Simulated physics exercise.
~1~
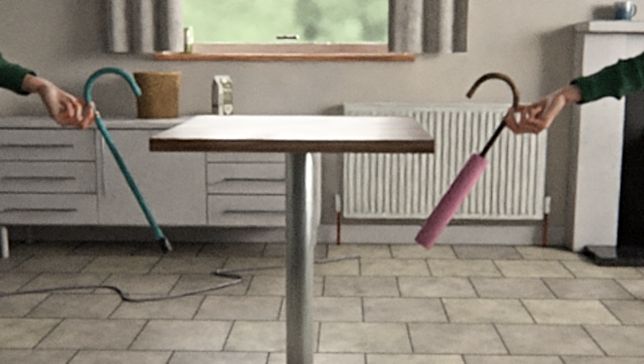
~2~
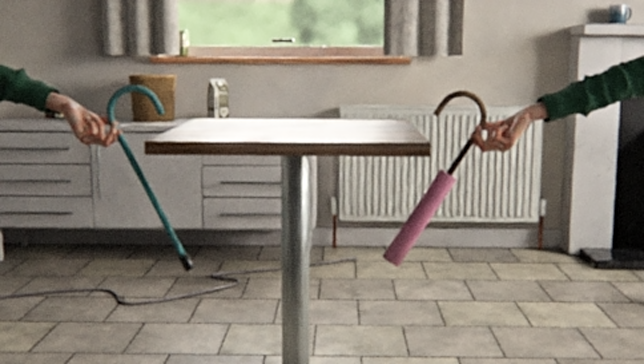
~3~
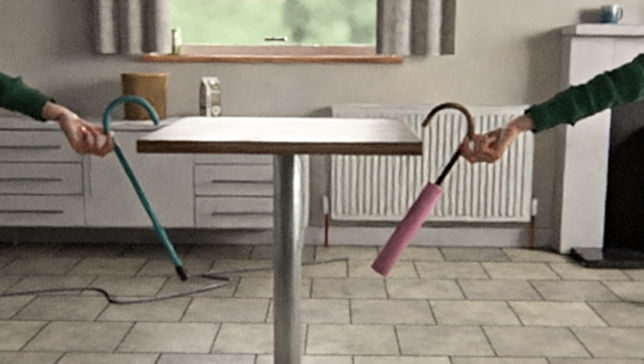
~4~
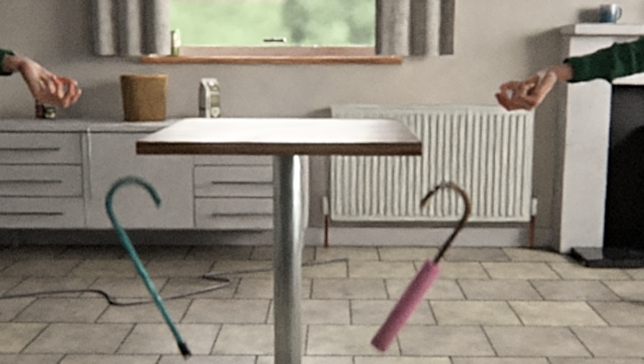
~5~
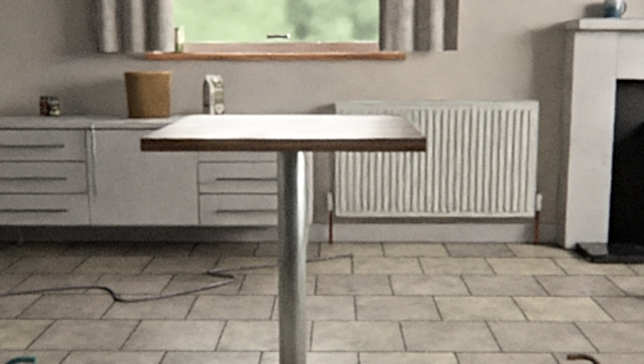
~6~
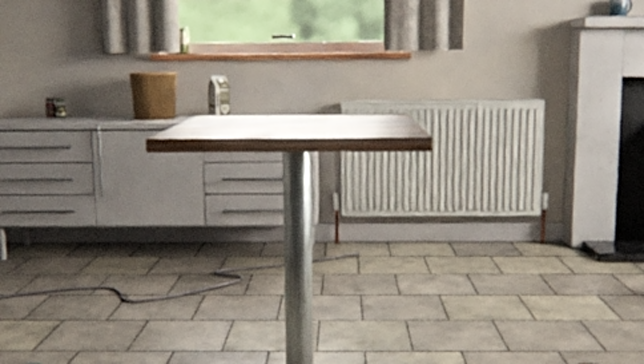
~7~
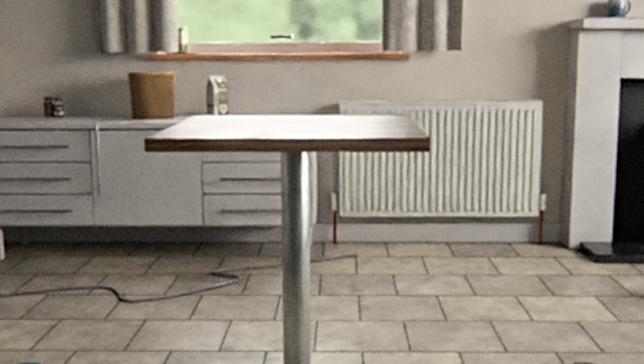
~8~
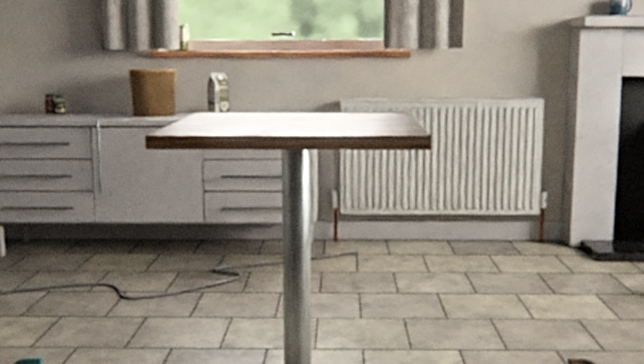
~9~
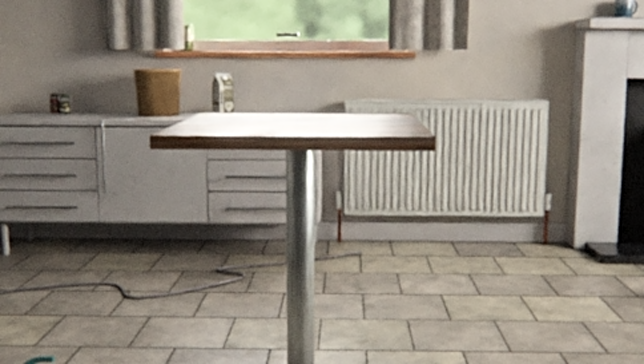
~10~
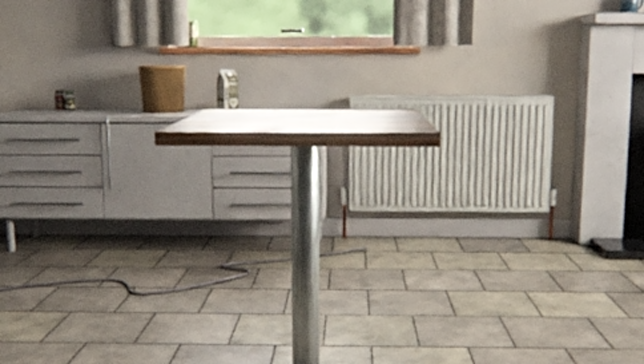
A small white-topped table with a dark edge and a metal leg stands on a pale tiled floor, seen from the front by a slightly swaying camera, with drawers, a window, a radiator and a fireplace behind. From the left, a green-sleeved hand holds a turquoise cane, while another on the right holds a pink umbrella with a brown crook. Both hands bring the handles in toward the table's ends and lower them slightly. Then both let go and draw back, and the cane and umbrella drop past the edges to the floor, leaving the tabletop bare.
